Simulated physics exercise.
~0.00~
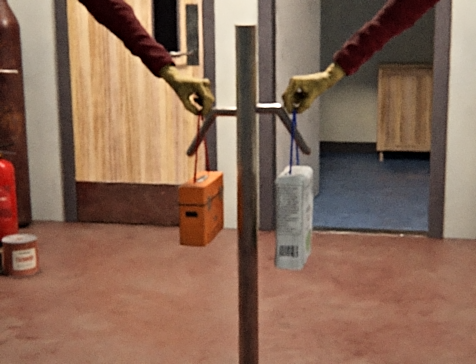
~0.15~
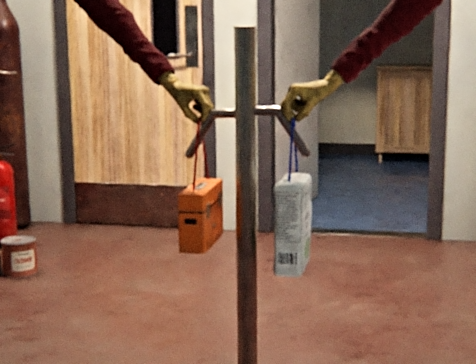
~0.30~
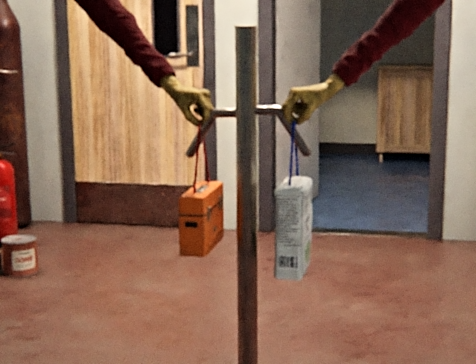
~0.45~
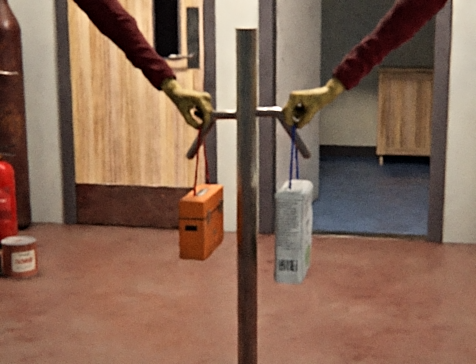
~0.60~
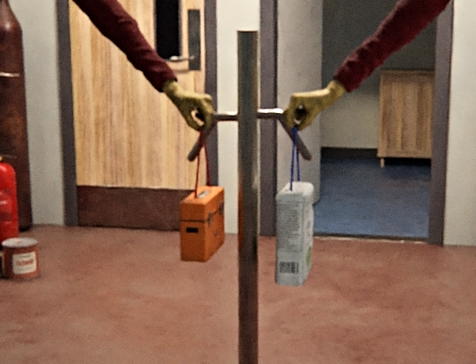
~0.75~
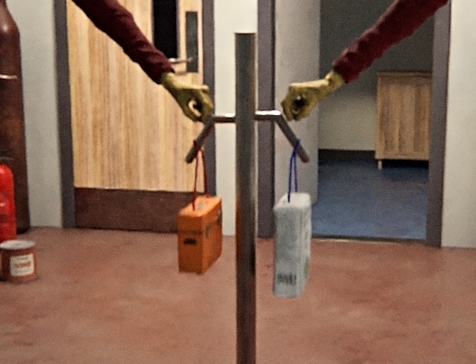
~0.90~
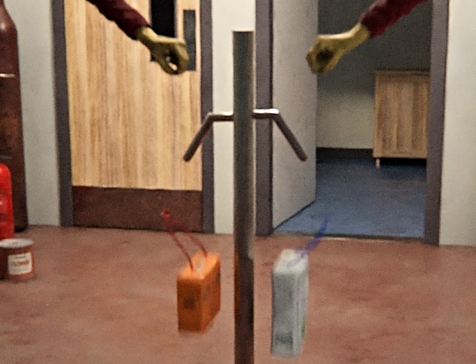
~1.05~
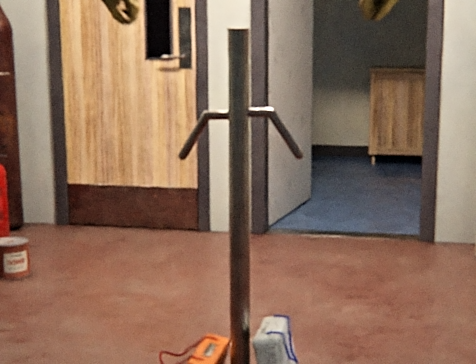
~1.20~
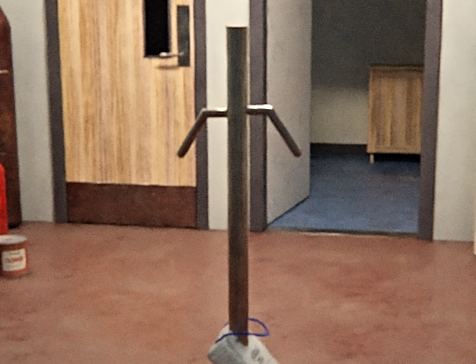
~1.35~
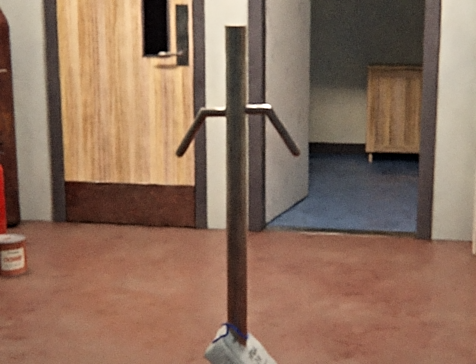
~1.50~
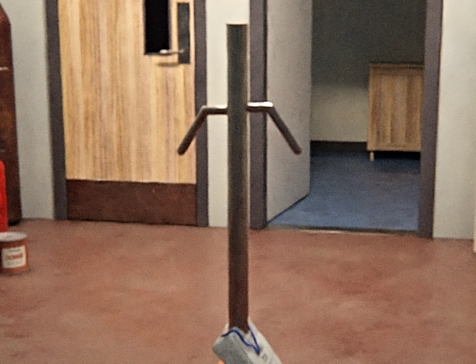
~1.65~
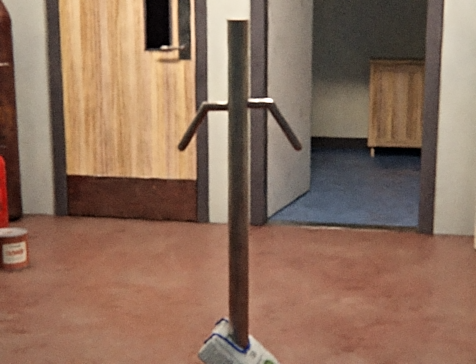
We see two hands holding an orange case and a whitish pack by their string loops at two downward-bent pegs on a post. The hands let go and withdraw, both objects drop to the floor, and the whitish one ends leaning at the post's foot, the orange one out of sight.
